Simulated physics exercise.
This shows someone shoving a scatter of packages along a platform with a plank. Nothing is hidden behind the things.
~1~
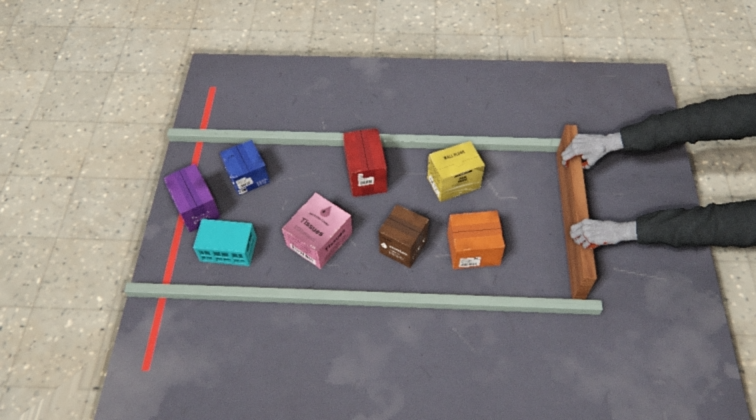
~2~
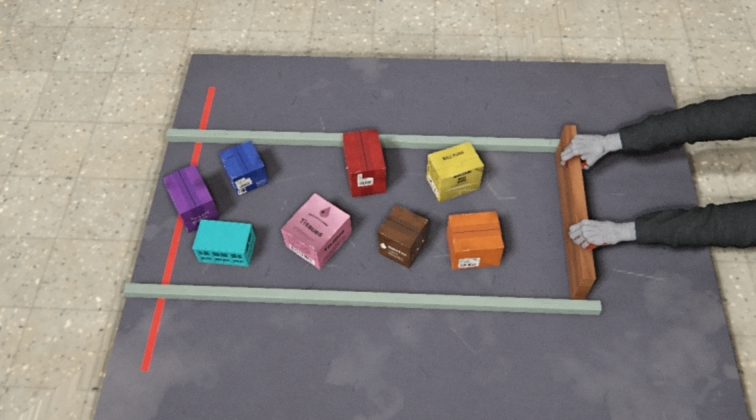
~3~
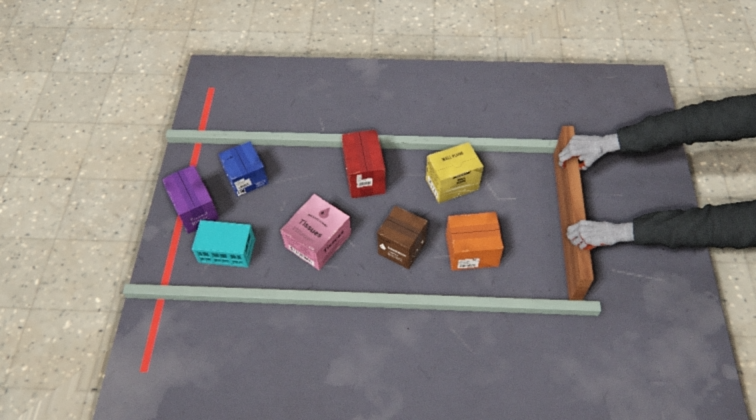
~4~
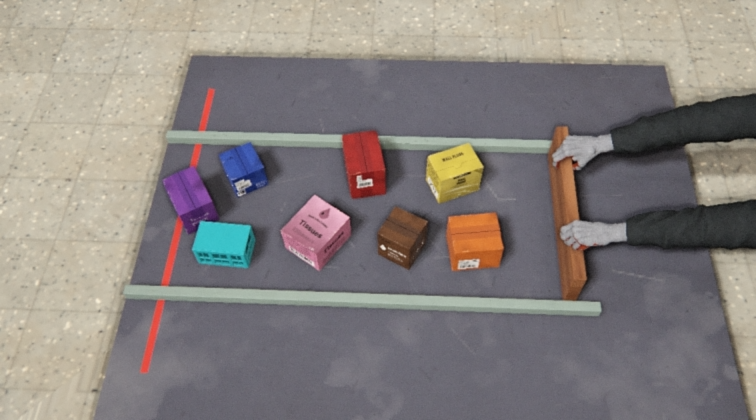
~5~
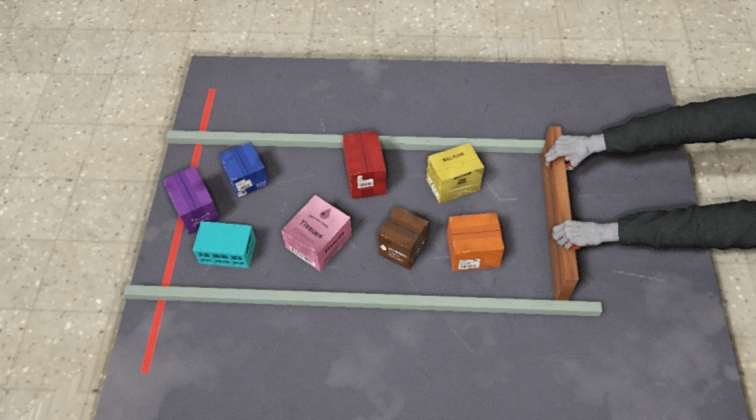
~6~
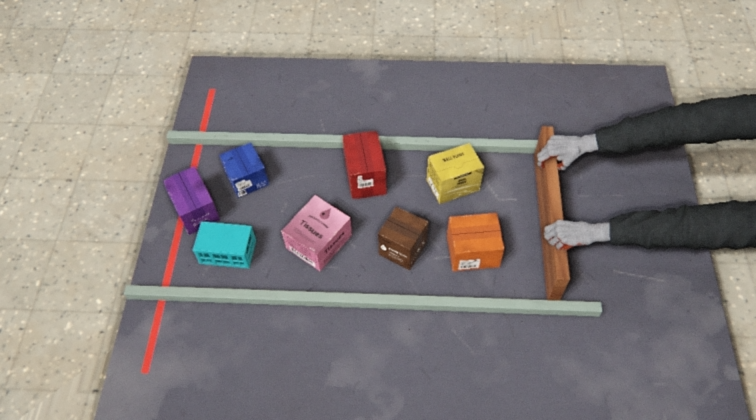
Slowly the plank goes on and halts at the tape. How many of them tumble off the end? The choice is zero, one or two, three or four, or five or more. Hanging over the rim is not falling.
The number that fall off is five or more.
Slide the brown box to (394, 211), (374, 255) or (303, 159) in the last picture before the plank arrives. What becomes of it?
In turn it holds on; is kept; falls.
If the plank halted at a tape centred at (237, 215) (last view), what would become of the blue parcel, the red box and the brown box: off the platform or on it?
The blue parcel comes down; the red box holds on; the brown box holds on.
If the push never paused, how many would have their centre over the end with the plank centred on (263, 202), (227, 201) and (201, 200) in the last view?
It would be 2, 4 and 6.
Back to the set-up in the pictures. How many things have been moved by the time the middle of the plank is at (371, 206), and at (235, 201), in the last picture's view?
The counts are 6 and 8.
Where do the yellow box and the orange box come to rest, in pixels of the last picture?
The yellow box stops around (167, 158); the orange box around (149, 230).
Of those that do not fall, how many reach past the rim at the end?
It comes to 2.
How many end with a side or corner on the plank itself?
That makes 2.
Soon after, none off yet; purple box at rest near (192, 201); turquoise crate at rest near (225, 245); blue parcel at rest near (245, 170).
Then, none off yet; purple box moved about its own width near (163, 196); turquoise crate moved well along near (143, 250); blue parcel moved about its own width near (213, 165).
At rest, the number that fall off is five or more; fallen, brown box, red box, pink box, blue parcel, turquoise crate and purple box.
